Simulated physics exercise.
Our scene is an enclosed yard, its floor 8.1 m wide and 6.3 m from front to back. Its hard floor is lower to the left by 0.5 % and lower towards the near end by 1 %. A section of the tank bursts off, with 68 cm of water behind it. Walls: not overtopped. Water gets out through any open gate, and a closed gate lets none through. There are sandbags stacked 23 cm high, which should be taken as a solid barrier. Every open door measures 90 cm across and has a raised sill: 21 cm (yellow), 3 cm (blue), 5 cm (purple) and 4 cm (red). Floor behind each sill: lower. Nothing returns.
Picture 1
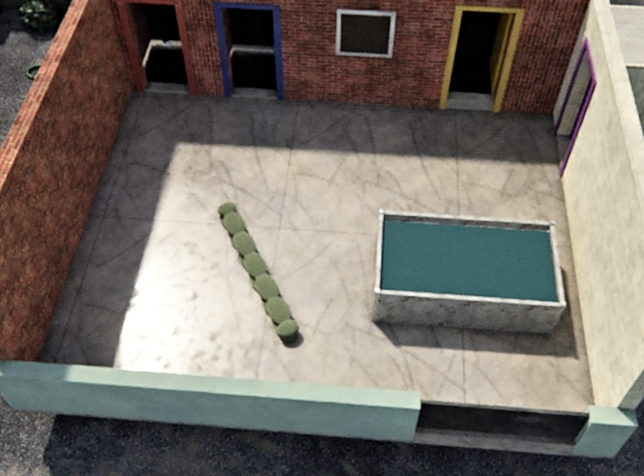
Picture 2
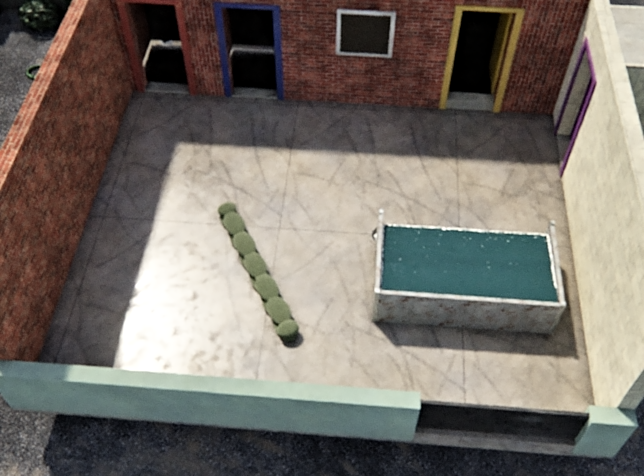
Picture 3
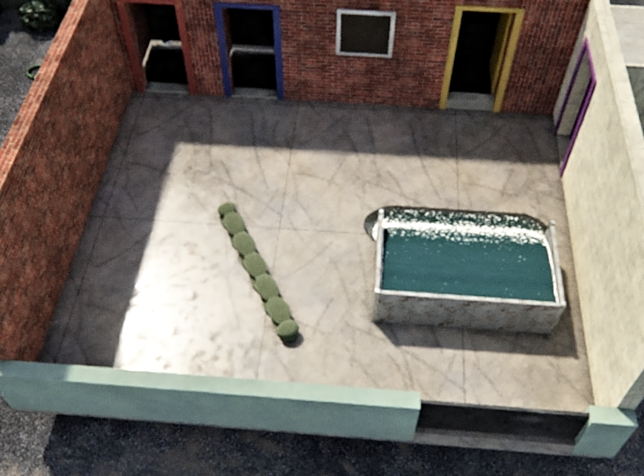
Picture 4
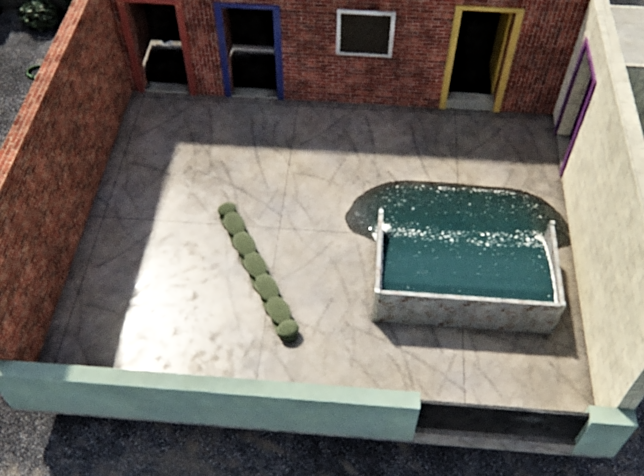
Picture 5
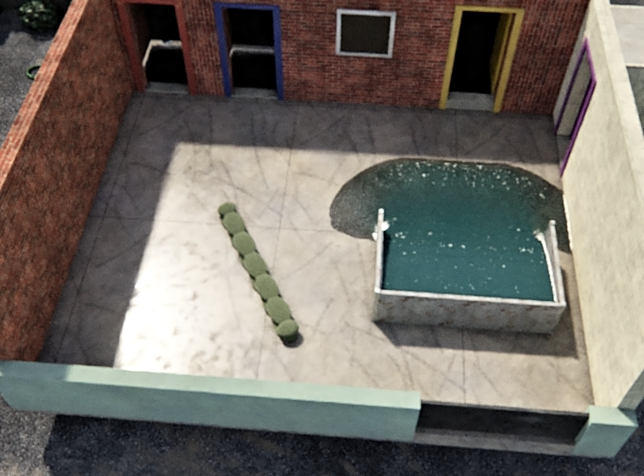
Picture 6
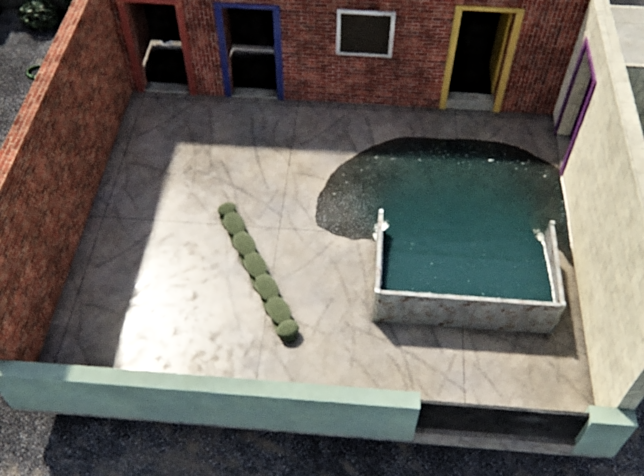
Dark green water pouring from the far side of a raised tank, spreading across a walled yard's pale floor towards brick wall.
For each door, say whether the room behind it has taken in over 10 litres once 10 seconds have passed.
Result: The yellow door overtops the limit; the blue door overtops the limit; the purple door overtops the limit; the red door overtops the limit.
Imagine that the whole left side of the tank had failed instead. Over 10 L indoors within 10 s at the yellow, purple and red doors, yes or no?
Then yellow does not exceed it, purple does not exceed it, red exceeds it.
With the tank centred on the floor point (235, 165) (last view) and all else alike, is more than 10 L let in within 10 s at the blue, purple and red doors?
For the blue door, the amount is too high; for the purple door, the amount is too high; for the red door, the amount is too high.
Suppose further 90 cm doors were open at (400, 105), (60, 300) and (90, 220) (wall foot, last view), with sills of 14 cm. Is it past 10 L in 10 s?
Well, the first is on the high side, the second is on the low side, and the third is on the low side.
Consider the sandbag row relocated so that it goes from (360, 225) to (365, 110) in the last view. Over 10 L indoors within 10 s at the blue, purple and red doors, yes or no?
Result - blue: No, not exceeded, purple: Yes, exceeded, red: No, not exceeded.
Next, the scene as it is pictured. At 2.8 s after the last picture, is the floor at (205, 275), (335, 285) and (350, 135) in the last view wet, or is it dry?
Status of the three spots: Free of it, free of it, inundated.
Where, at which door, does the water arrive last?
It's the red door that comes last.
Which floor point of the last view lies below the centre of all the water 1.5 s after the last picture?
The water's centre sits at about (443, 179).
Then, 0.7 s after the last picture water covers 30 % of the floor and is deepest (40 cm) near (449, 110); yellow door 37 cm at the sill, 19 L in, blue door not reached, purple door 10 cm at the sill, 1 L in, red door not reached.
Then, 1.5 s after the last picture water covers 35 % of the floor and is deepest (38 cm) near (535, 114); yellow door 34 cm at the sill, 77 L in, blue door 6 cm at the sill, 0 L in, purple door 17 cm at the sill, 13 L in, red door not reached.
Then, 2.8 s after the last picture water covers 45 % of the floor and is deepest (20 cm) near (131, 98); yellow door 17 cm at the sill, 110 L in, blue door 7 cm at the sill, 13 L in, purple door 18 cm at the sill, 111 L in, red door 5 cm at the sill, 0 L in.
Then, 5.3 s after the last picture water covers 70 % of the floor and is deepest (14 cm) near (126, 139); yellow door 5 cm at the sill, 111 L in, blue door 4 cm at the sill, 24 L in, purple door 7 cm at the sill, 174 L in, red door 8 cm at the sill, 19 L in.
Then, 9.3 s after the last picture water covers 90 % of the floor and is deepest (12 cm) near (30, 386); yellow door 1 cm at the sill, 111 L in, blue door 2 cm at the sill, 25 L in, purple door 2 cm at the sill, 176 L in, red door 6 cm at the sill, 51 L in.
